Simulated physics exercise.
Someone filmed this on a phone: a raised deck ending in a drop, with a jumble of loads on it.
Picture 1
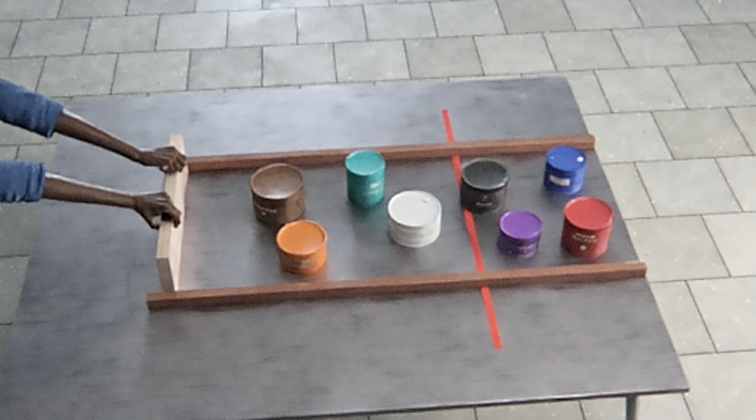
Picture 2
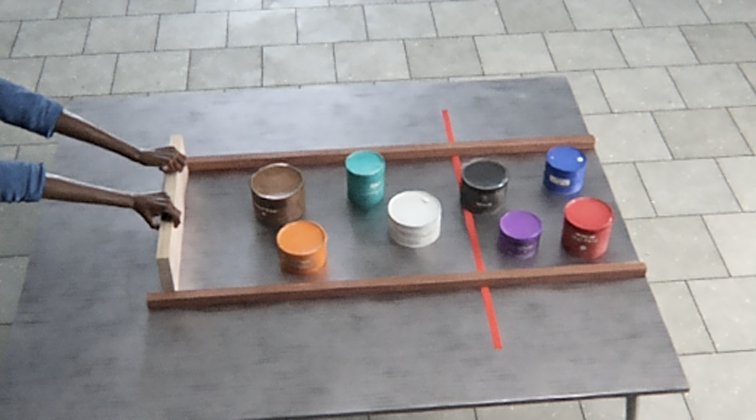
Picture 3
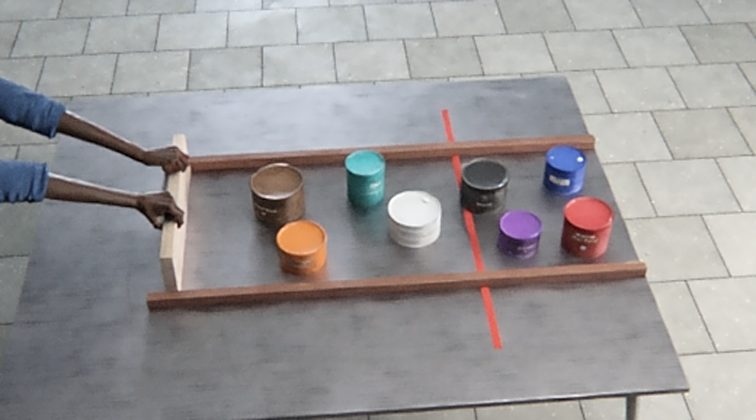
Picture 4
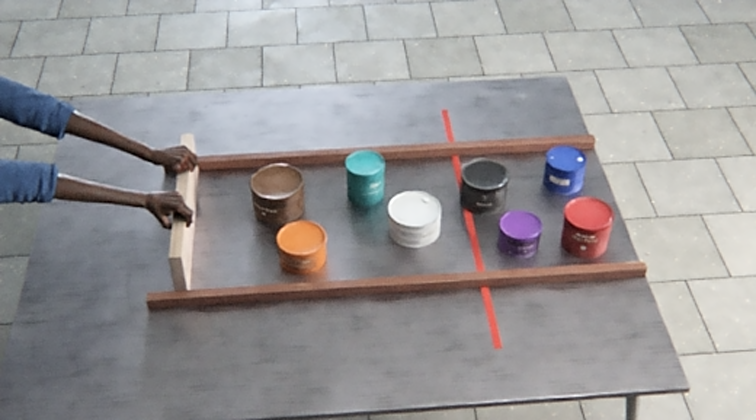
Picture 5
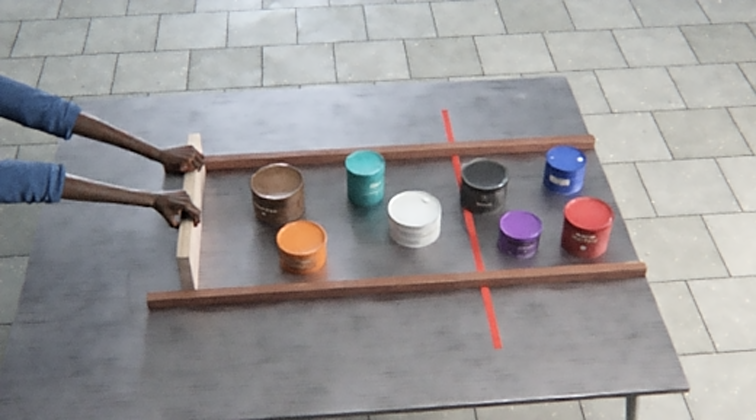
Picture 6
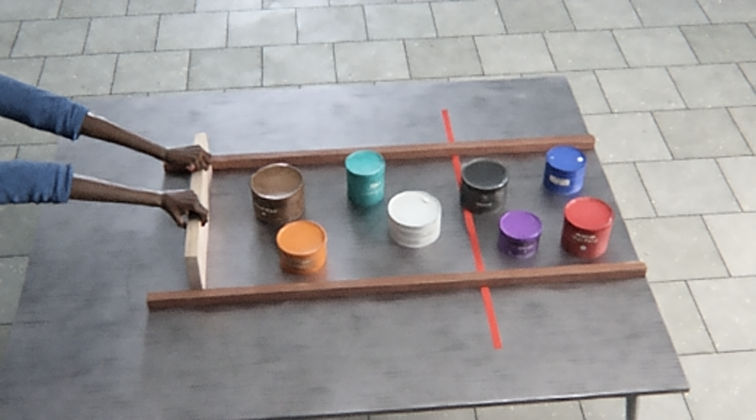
Two hands slide a wooden plank slowly right between two rails toward several colourful cans.
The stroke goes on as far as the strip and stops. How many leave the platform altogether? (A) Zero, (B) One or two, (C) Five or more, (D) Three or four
The answer is A.
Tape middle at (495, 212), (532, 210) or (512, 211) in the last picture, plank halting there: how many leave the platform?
So, reaching the ground: 0, then 2, then 1.
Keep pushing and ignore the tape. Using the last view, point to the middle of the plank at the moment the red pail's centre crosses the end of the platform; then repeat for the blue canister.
Middle approx. at (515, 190), then approx. at (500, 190).
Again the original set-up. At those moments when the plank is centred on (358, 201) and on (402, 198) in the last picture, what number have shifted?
So 4, and at the other place 5.
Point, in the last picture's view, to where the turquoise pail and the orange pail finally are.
You'll see the turquoise pail at (501, 151), with the orange pail at (501, 242).
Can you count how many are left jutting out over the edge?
The number overhanging is 0.
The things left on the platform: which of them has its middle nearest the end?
The blue canister, it is.
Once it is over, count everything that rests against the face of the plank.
2 are in contact with it.
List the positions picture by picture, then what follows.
The first frame shows red pail (587, 228); blue canister (565, 170); purple pail (519, 234); plank (173, 211); tape (468, 213).
The second frame shows blue canister (565, 170); white canister (414, 219).
The third frame shows purple pail (519, 234); orange pail (302, 248).
The fourth frame shows red pail (587, 228); black pail (484, 187).
The fifth frame shows blue canister (565, 170); plank (192, 210).
The sixth frame shows red pail (587, 228); blue canister (565, 170); purple pail (519, 234); plank (199, 210); tape (468, 213).
Soon after, none off yet; red pail at rest near (587, 228); blue canister at rest near (565, 170); purple pail at rest near (519, 234).
In the end, the number that fall off is zero.
